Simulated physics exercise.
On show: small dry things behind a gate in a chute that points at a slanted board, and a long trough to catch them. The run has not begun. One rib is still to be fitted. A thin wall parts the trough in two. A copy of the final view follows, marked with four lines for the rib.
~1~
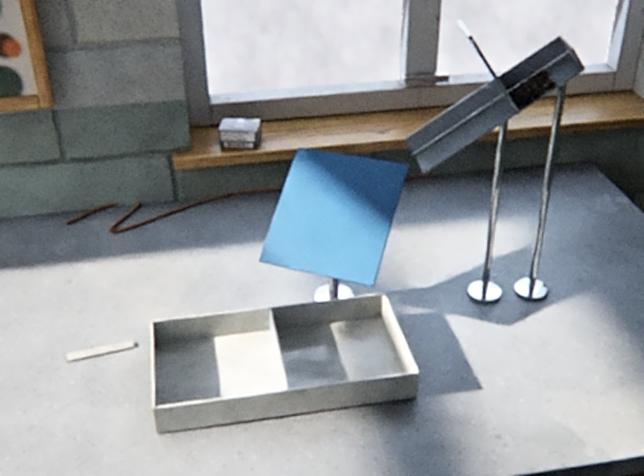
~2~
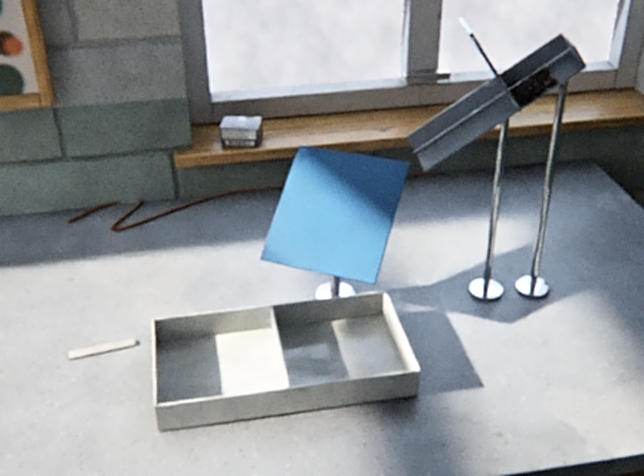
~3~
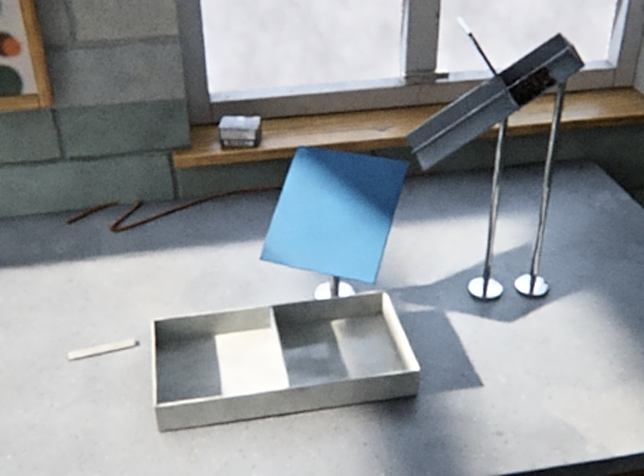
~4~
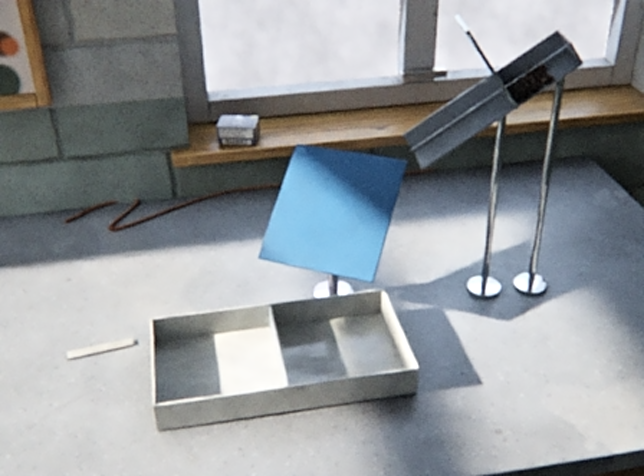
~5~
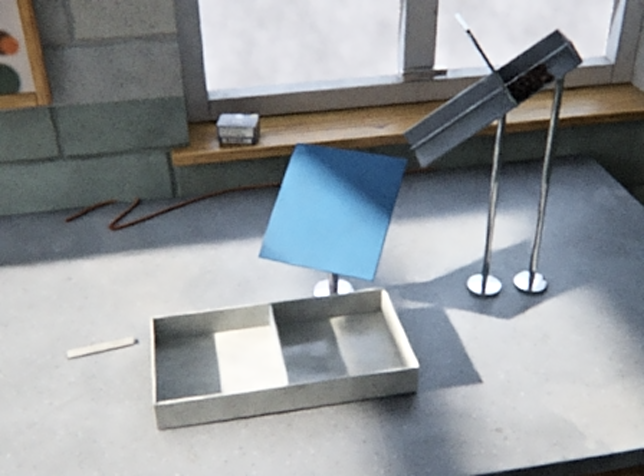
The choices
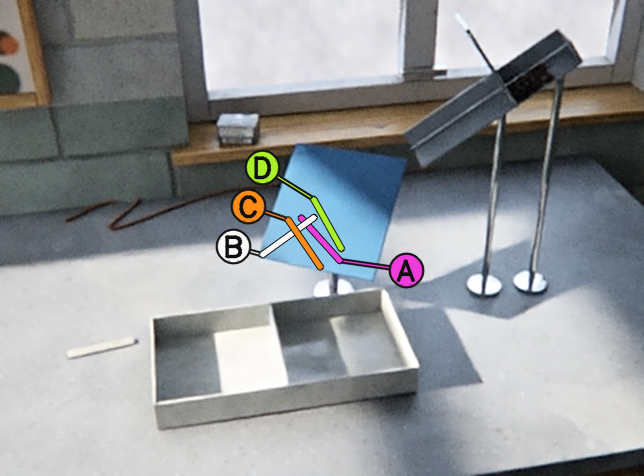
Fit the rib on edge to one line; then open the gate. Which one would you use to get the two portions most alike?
Use line B.
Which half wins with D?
The right half.
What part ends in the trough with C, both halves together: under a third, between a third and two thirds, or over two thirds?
It is over two thirds.
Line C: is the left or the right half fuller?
Right.
On the marked copy, line A from (301, 217) to (339, 260); line B from (314, 217) to (262, 254); line C from (288, 219) to (320, 267); line D from (313, 199) to (341, 248).
Choosing A, of what is caught, about a tenth in the left half, almost all in the right.
Choosing B, of what is caught, roughly half in the left half, roughly half in the right.
Choosing C, of what is caught, just a few in the left half, almost all in the right.
Choosing D, of what is caught, just a few in the left half, almost all in the right.
